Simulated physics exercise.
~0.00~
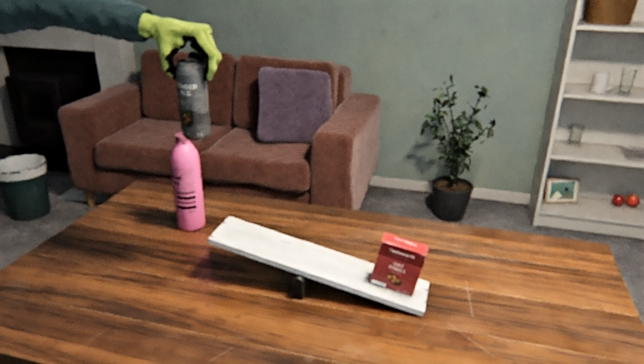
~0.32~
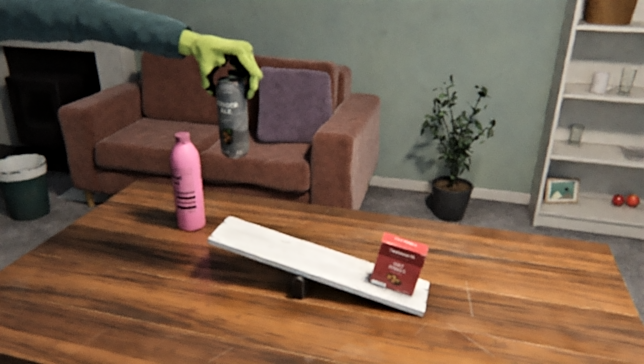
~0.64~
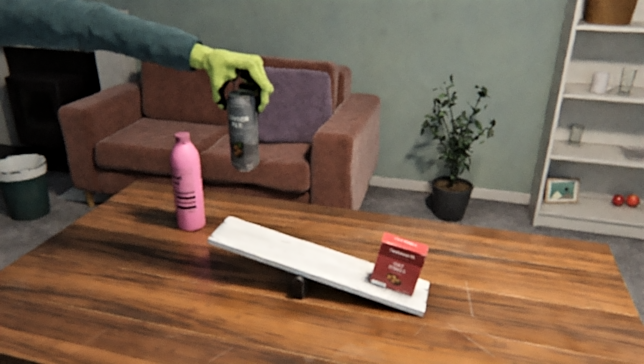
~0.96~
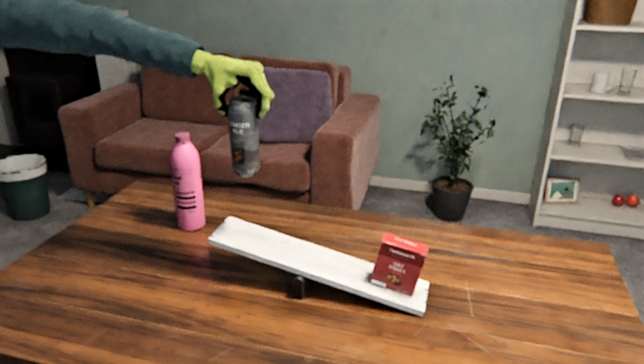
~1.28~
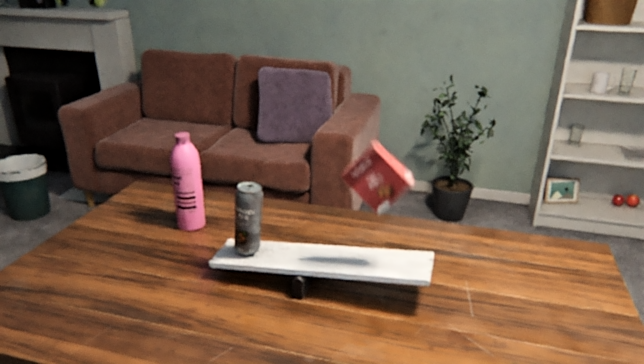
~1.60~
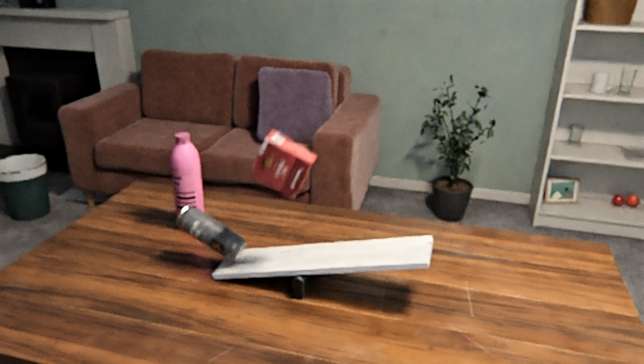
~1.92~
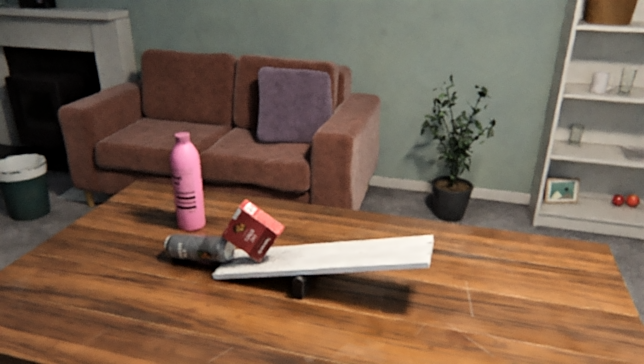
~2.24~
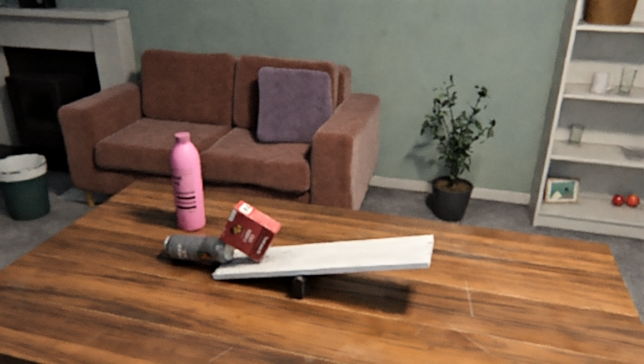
We see a gloved hand lower a grey can over the raised left end of a white plank and let go; the plank tips the other way, flinging the red packet up and leftward, and both can and packet end toppled at its lowered left end beside the unmoved pink bottle.
